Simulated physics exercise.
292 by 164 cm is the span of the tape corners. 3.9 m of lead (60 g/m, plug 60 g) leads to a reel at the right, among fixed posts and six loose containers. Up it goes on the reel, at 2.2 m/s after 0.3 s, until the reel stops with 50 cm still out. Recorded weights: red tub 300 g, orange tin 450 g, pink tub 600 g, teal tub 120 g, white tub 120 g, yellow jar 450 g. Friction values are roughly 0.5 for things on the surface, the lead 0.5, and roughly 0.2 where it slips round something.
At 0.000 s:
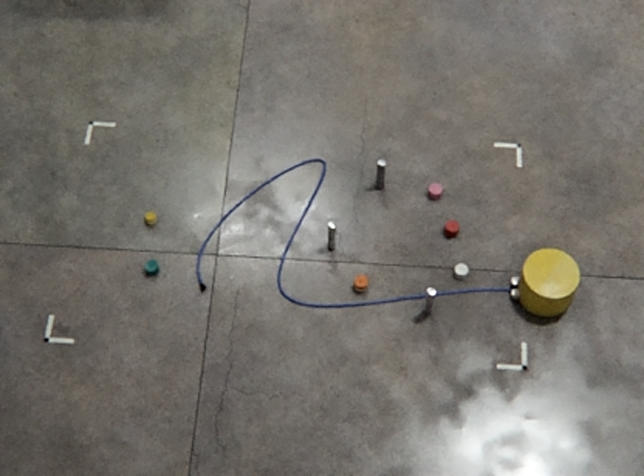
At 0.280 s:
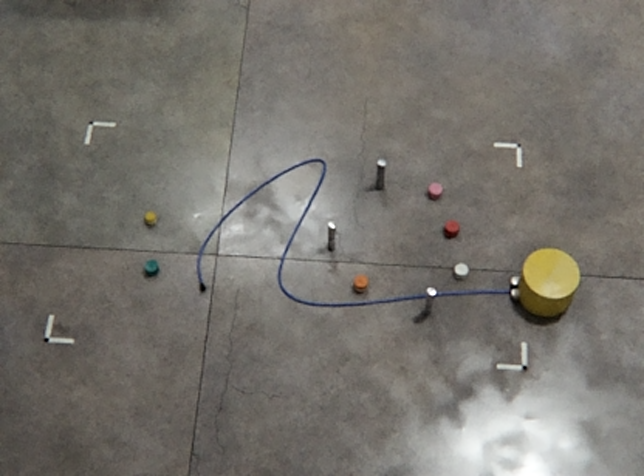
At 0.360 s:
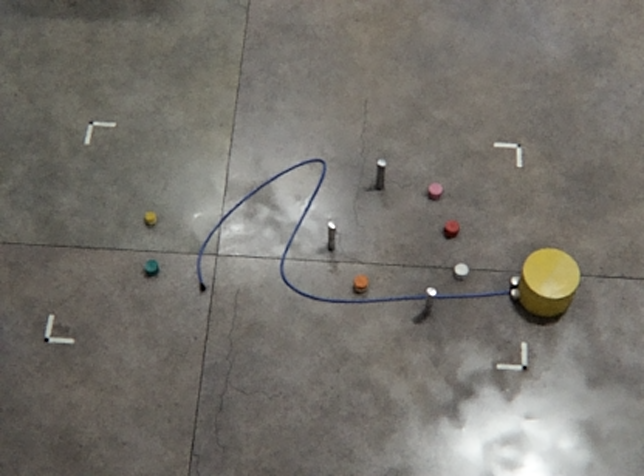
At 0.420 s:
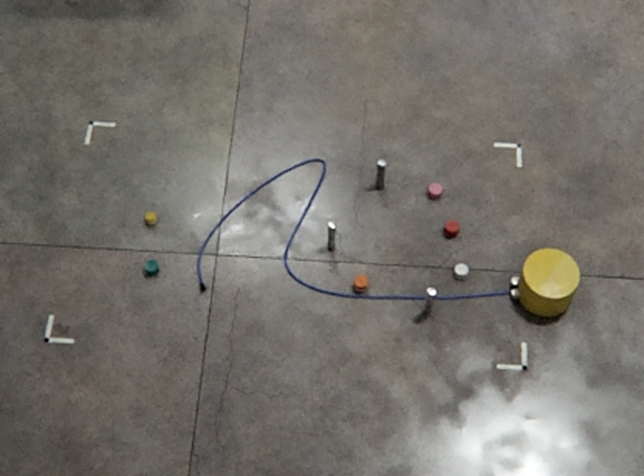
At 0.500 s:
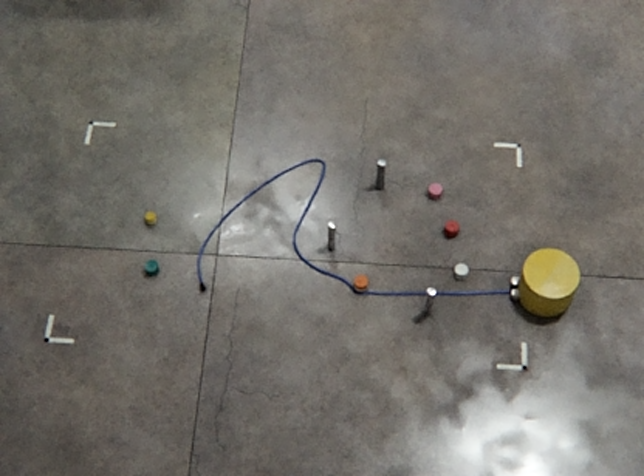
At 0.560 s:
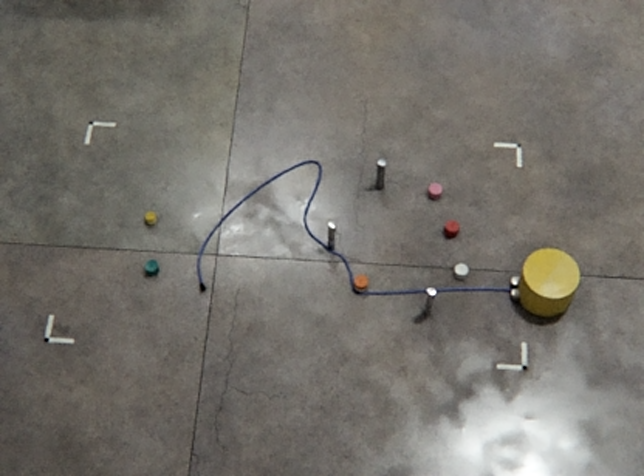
The clip opens on a blue lead curving across a grey floor from a yellow reel at the right, among three posts and small coloured containers. Its lower bend draws upward and rightward to the orange tin, then tightens beside a post, while the lead's left end stays still.
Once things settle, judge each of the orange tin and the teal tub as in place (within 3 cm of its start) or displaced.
As I see it, the orange tin is still about where it was; the teal tub is still about where it was.
At 1.0 s, plug at (202, 286); nothing else has moved.
At 1.4 s, plug at (278, 335); nothing else has moved.
At 1.8 s, plug at (444, 319); nothing else has moved.
At 2.2 s, plug at (501, 295); white tub on its side, 151 cm off its start.
At 3.0 s, plug at (512, 290); orange tin 0 cm off its start at (362, 280), teal tub 0 cm off its start at (151, 265), white tub 389 cm off its start.
